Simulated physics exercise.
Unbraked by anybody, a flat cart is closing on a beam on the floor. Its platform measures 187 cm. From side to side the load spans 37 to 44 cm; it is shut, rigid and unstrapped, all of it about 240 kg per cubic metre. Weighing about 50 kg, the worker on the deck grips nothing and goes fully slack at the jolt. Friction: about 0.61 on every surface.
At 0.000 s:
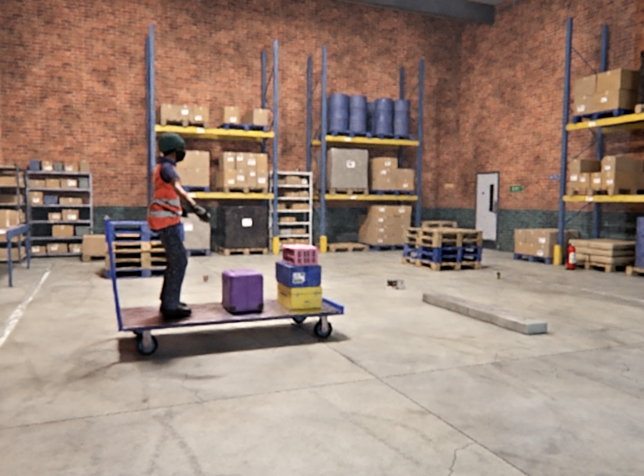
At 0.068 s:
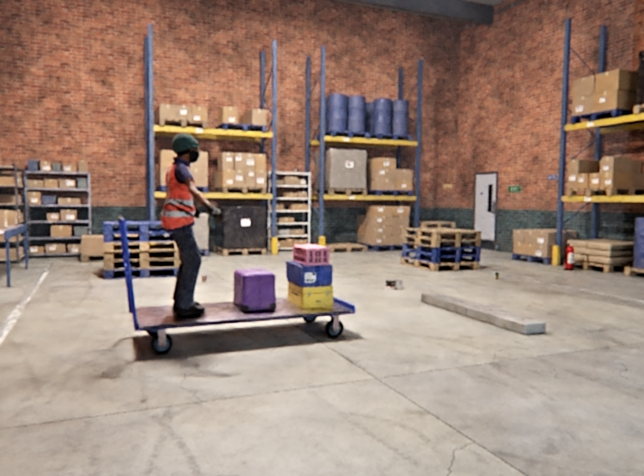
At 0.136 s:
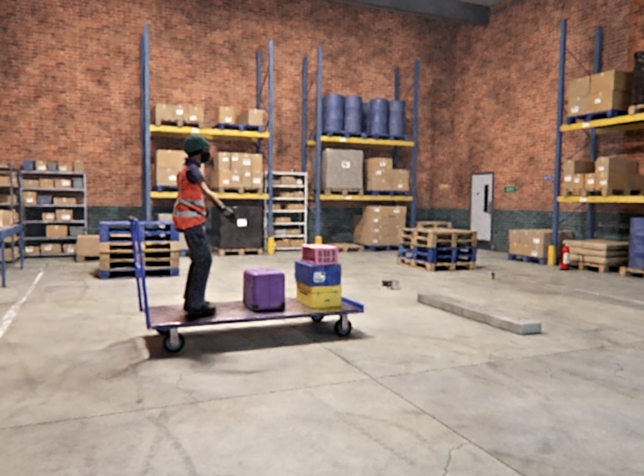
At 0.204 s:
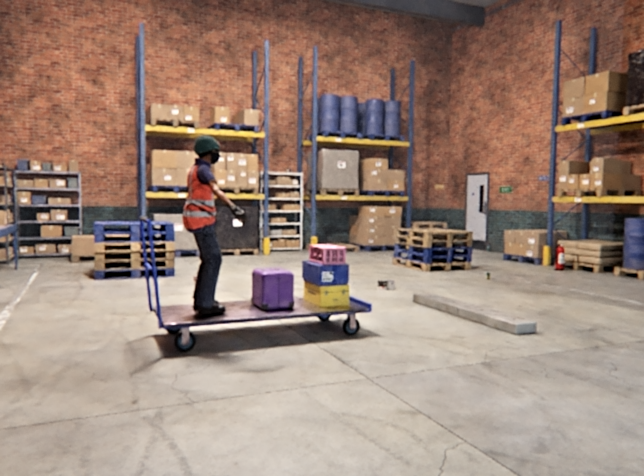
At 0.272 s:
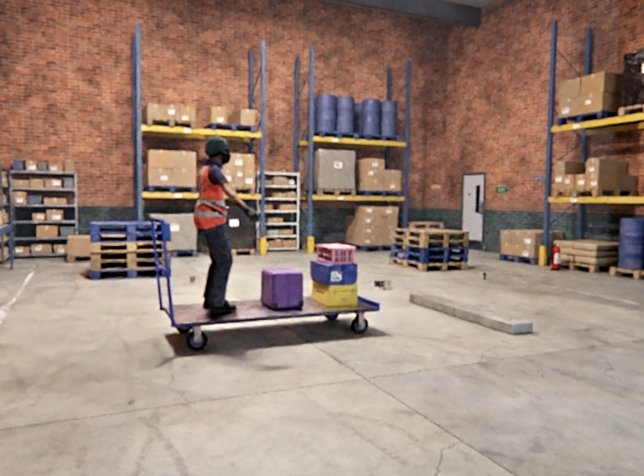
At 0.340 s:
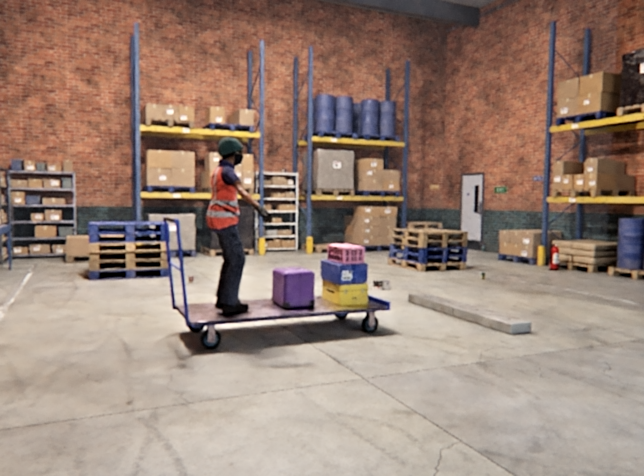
In a brick-walled warehouse, a worker in a green helmet and orange vest stood on a flat cart as it rolled slowly rightward, carrying a purple box and a small stack of colourful containers.
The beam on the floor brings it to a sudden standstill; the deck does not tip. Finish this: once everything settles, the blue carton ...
Once everything settles, the blue carton is gone over the front.
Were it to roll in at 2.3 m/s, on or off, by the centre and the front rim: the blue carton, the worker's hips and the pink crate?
In that case blue off, hips on, pink off.
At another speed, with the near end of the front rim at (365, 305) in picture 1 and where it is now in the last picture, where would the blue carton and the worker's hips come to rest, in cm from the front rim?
So the blue one stops 20 cm short of the front rim, while the hips end up 130 cm behind it.
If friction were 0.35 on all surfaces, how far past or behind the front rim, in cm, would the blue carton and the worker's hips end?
With that grip, blue stops 60 cm past and the hips 100 cm behind the front rim.
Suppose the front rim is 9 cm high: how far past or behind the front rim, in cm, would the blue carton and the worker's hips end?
The blue item would end 40 cm past the front rim, while the hips end 80 cm behind it.
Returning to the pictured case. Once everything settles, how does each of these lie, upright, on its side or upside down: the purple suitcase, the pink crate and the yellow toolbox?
Final poses - purple: Base down; pink: Tipped onto a side; yellow: Base down.
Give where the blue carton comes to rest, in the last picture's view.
(467, 291).
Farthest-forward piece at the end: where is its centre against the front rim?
Roughly 40 cm beyond the front rim.
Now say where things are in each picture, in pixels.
In the first picture, blue carton (298, 274), yellow toolbox (299, 294), rim corner (343, 311); 0 cm covered, 177 to go.
In the second picture, blue carton (309, 273), yellow toolbox (310, 294), rim corner (354, 310); 13 cm covered, 165 to go.
In the third picture, blue carton (317, 273), yellow toolbox (318, 293), rim corner (363, 309); 25 cm covered, 152 to go.
In the fourth picture, blue carton (325, 272), yellow toolbox (326, 293), rim corner (371, 308); 38 cm covered, 139 to go.
In the fifth picture, blue carton (333, 272), yellow toolbox (334, 292), rim corner (379, 307); 51 cm covered, 126 to go.
In the sixth picture, blue carton (344, 272), yellow toolbox (344, 291), rim corner (389, 306); 64 cm covered, 114 to go. Speed about 1.9 m/s.
The wheels strike at 0.95 s.
After 1.50 s the blue carton is 14 cm past the rim, tilted 105°, near (469, 290) in the last picture's view.
After 1.95 s the blue carton is 10 cm past the rim, tilted 90°, near (467, 291) in the last picture's view.
At rest, 2.4 s, past the rim, blue carton and pink crate; behind it, yellow toolbox, purple suitcase and the worker's hips.
